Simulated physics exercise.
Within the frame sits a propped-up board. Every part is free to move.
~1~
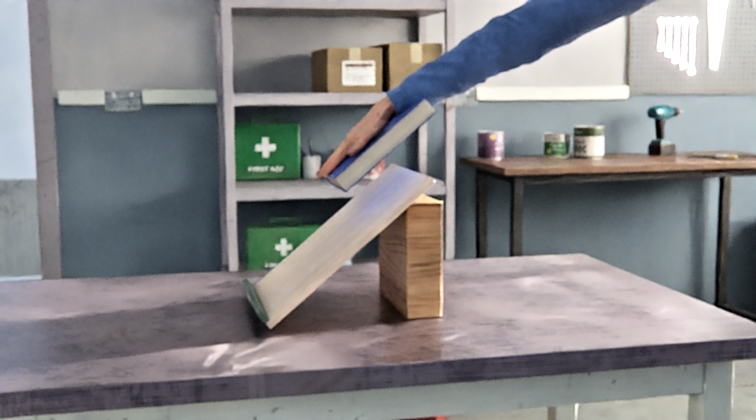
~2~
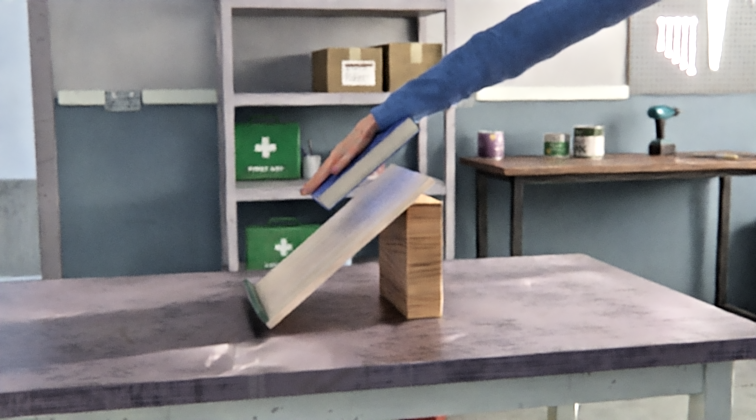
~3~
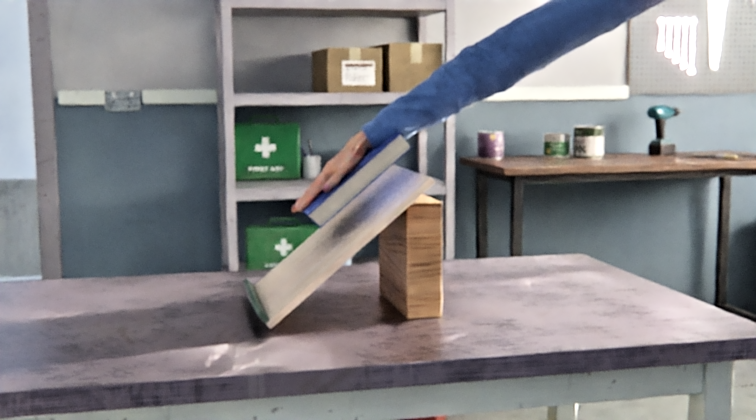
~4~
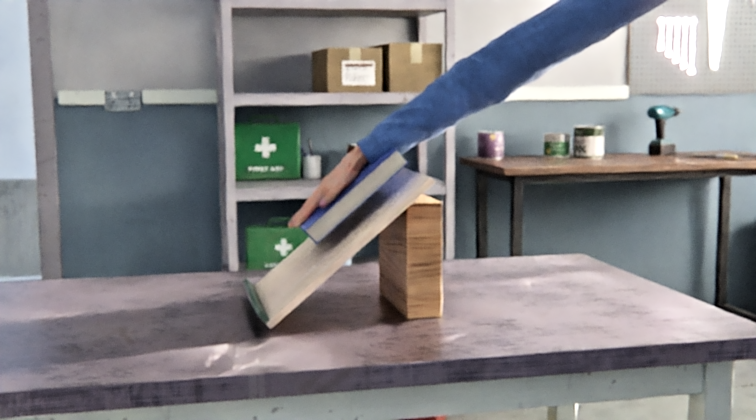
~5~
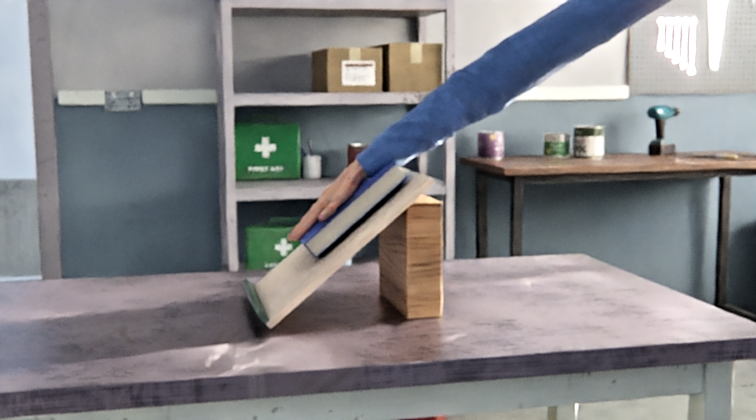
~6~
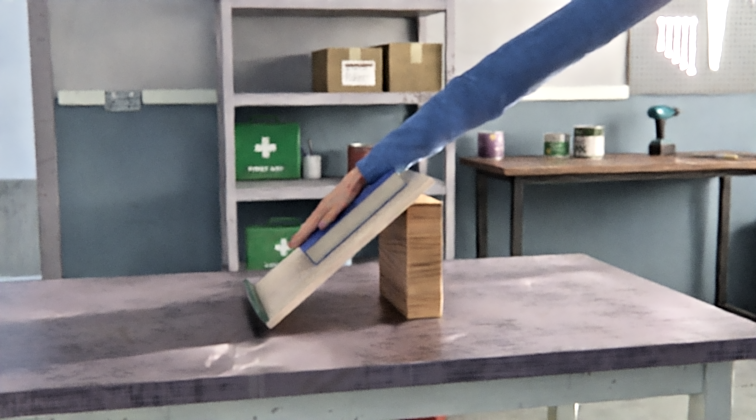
In a workshop, a blue-sleeved arm lowering a blue book onto a sloping board propped against a wooden block on a table.
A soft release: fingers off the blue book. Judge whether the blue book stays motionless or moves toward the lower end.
I expect it to give way.
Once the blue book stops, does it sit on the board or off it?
In the end it stays aboard.
Then, 0.30 s on from there, blue book shifted a little near (322, 236).
Then, 0.40 s on from there, blue book shifted a little near (302, 254).
In the end, moved from the start, blue book. At the end, from the last picture's camera, blue book near (300, 255). The blue book goes downhill.
